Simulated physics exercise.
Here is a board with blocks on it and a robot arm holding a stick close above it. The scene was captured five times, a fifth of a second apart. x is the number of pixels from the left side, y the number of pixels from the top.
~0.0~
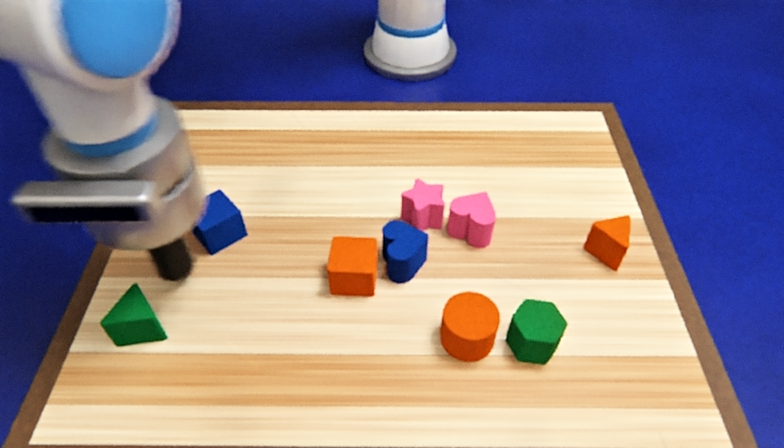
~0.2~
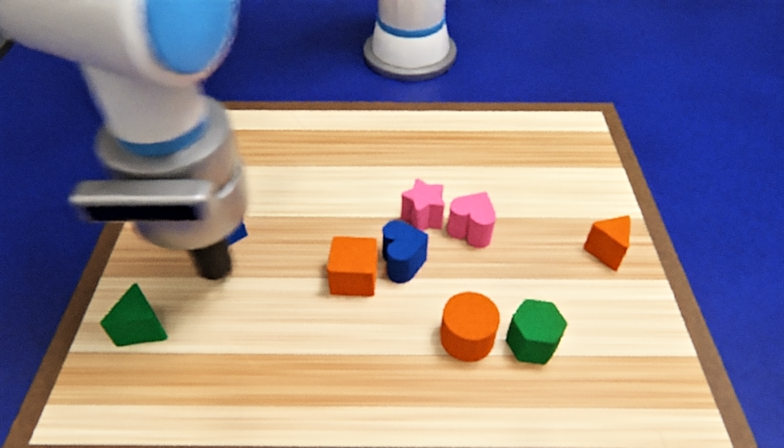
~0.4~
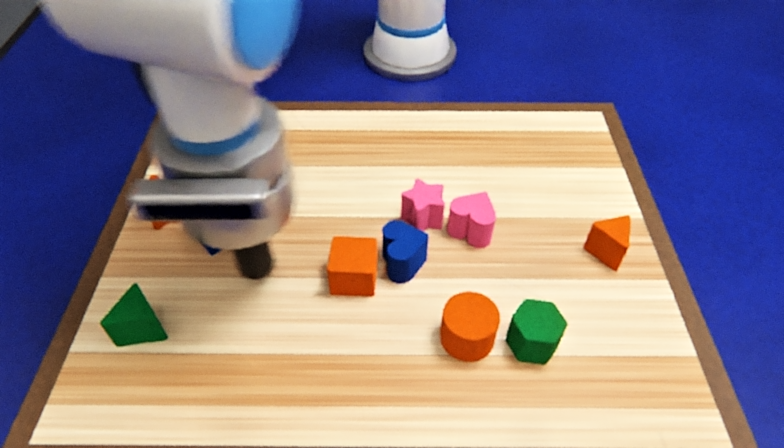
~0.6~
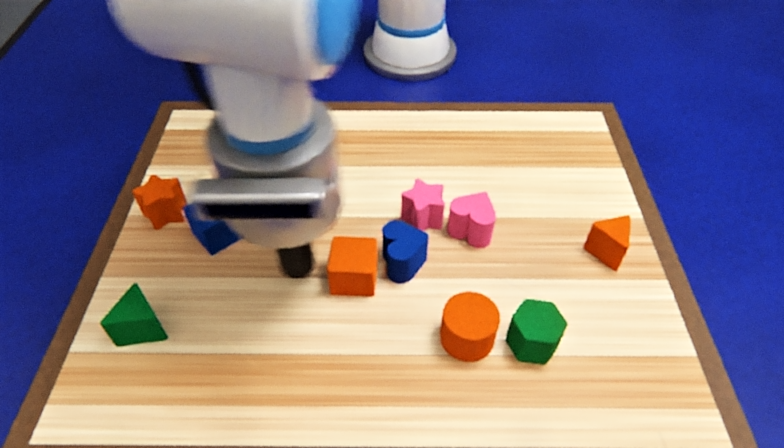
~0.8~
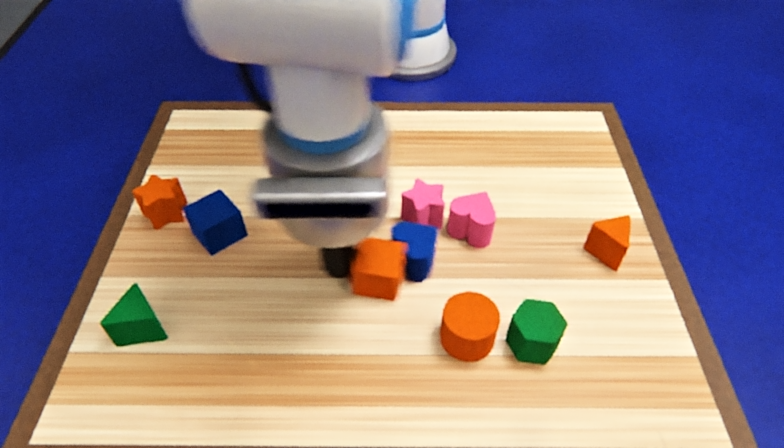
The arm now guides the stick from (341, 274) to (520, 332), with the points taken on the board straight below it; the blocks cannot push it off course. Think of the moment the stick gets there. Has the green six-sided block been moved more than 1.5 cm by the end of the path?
Yes.
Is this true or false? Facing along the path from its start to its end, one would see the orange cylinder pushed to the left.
Verdict: False.
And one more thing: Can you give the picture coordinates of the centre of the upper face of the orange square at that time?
About (491, 260).
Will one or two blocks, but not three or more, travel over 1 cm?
No - that is not the case.
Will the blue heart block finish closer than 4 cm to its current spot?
In short: No.
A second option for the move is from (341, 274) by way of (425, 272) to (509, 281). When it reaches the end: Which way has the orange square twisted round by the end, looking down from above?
Looking down, it rotates clockwise.
What follows on the original path. One third of the way, stick (398, 285); orange square (441, 264), turned 35° anticlockwise; blue heart block (451, 231), turned 50° anticlockwise.
Two thirds of the way, stick (458, 305); orange square (491, 260), turned 90° anticlockwise; blue heart block (464, 230), turned 80° anticlockwise; orange cylinder (487, 326).
At the end, stick (523, 325); orange square (491, 260), turned 90° anticlockwise; blue heart block (464, 230), turned 80° anticlockwise; orange cylinder (502, 346); green six-sided block (571, 330).
